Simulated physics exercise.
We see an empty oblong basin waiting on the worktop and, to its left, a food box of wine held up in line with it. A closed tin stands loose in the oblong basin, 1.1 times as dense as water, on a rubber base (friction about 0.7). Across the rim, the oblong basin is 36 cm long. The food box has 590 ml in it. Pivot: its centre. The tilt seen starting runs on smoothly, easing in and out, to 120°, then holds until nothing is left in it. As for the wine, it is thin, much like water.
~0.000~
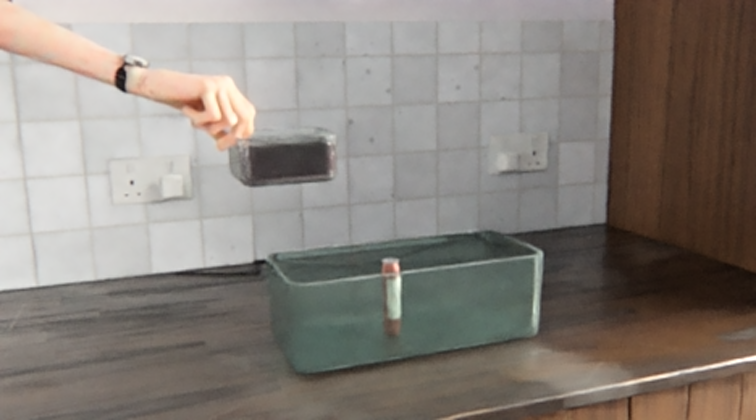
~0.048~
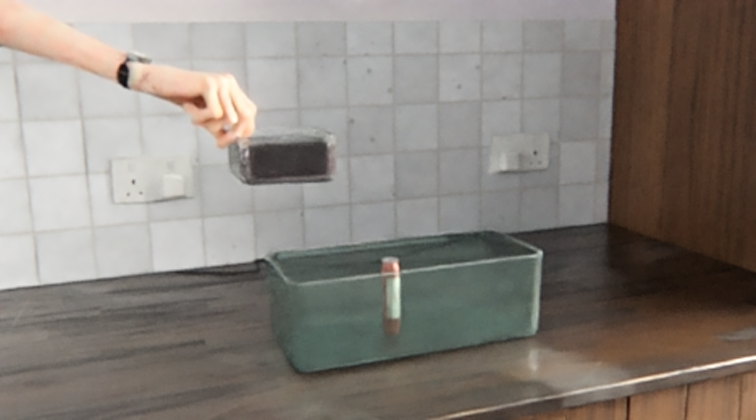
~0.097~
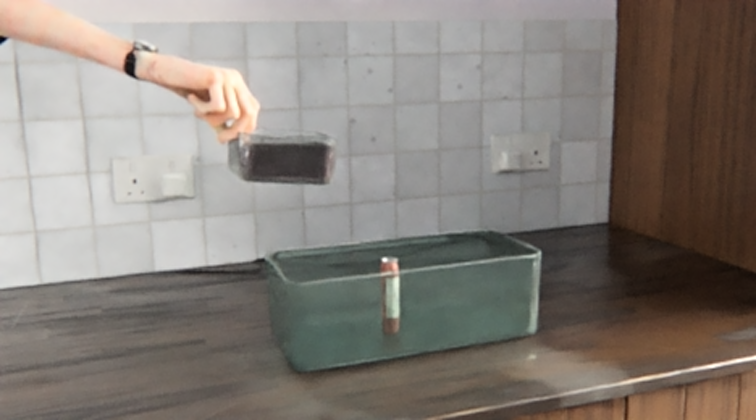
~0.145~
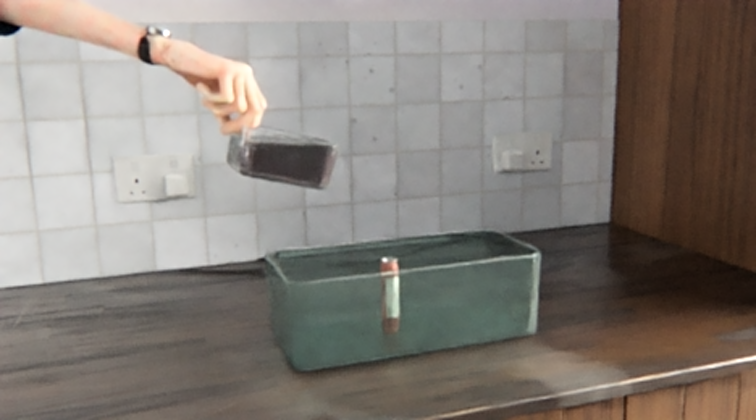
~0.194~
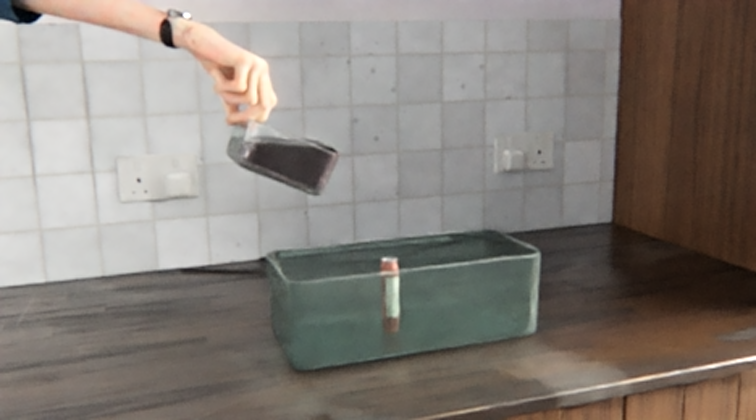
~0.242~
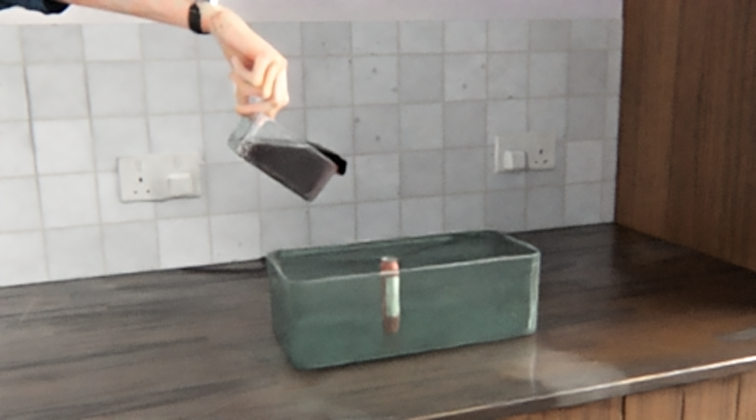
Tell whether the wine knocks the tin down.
It is going to fail.
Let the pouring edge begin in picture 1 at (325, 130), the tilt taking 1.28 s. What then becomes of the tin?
After that, the tin stays vertical.
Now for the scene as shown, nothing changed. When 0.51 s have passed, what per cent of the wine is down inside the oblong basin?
54 %, roughly.
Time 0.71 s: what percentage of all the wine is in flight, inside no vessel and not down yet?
Around 3 percent of the liquid.
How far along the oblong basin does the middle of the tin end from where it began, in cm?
All told, the tin's centre has moved close to 8.5 cm.
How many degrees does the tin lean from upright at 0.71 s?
About 15 degrees.
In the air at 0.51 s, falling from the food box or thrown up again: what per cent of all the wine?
I'd put it at about 38 percent.
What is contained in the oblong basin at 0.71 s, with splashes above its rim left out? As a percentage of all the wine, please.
About 96 %.
Then, 0.51 s in, the tilt is 108° and 8 per cent is still to pour; the tin stands where it began.
Then, 0.71 s in, the tilt is 120° and 0 per cent is still to pour; the tin leans 14°.
Then, 0.92 s in, the tilt is 120° and 0 per cent is still to pour; the tin lies on its side.
Then, 1.14 s in, the tilt is 120° and 0 per cent is still to pour; the tin lies on its side.
Finally, the tin lies on its side.
